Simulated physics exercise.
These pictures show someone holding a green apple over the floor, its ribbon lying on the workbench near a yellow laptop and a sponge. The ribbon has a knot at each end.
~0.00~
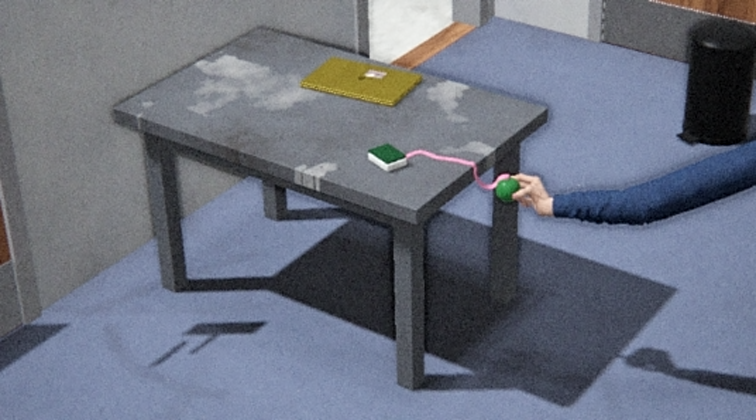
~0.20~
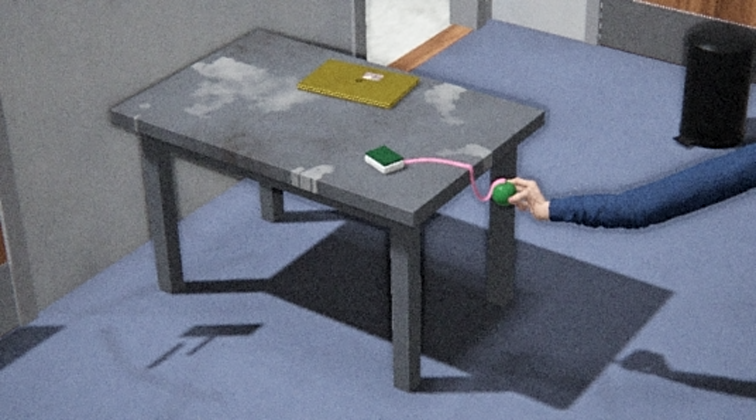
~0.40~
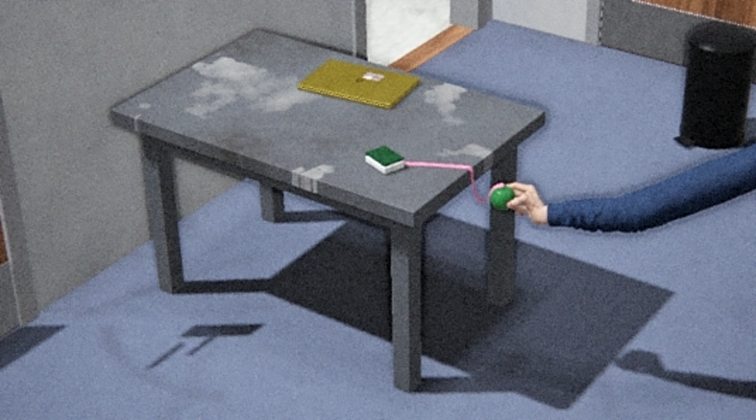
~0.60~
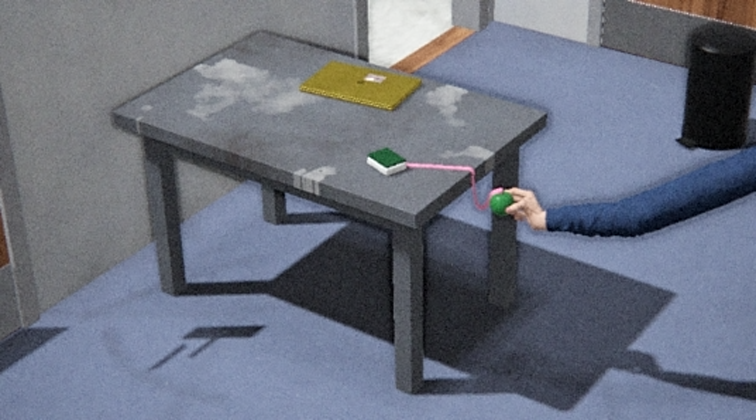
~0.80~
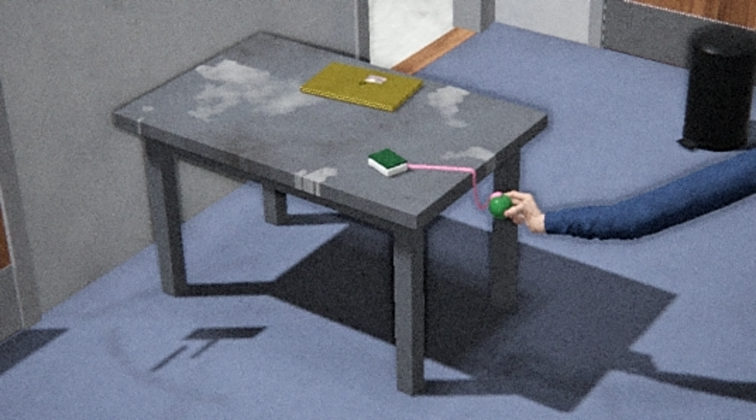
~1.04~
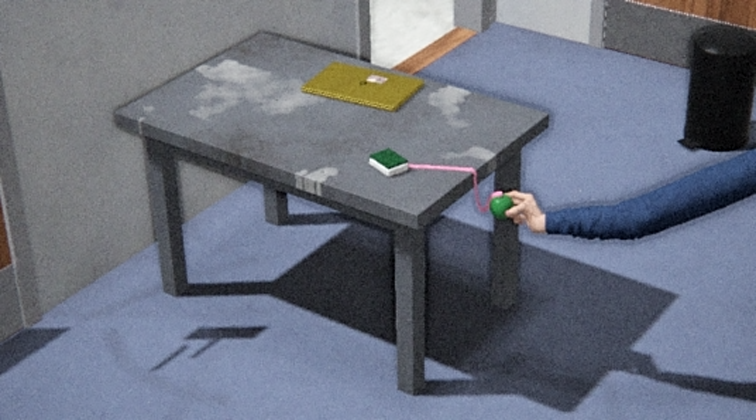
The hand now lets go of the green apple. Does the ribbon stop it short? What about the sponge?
The green apple lands on the floor; the sponge follows it down.
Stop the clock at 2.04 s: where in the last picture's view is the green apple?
Around (477, 391).
By 1.62 s, apple on the floor near (457, 350); laptop still; sponge down on the floor.
By 2.04 s, apple on the floor near (478, 390); laptop still; sponge down on the floor.
When it is over, apple on the floor; laptop still; sponge down on the floor. The green apple drops all the way and the sponge is dragged off.
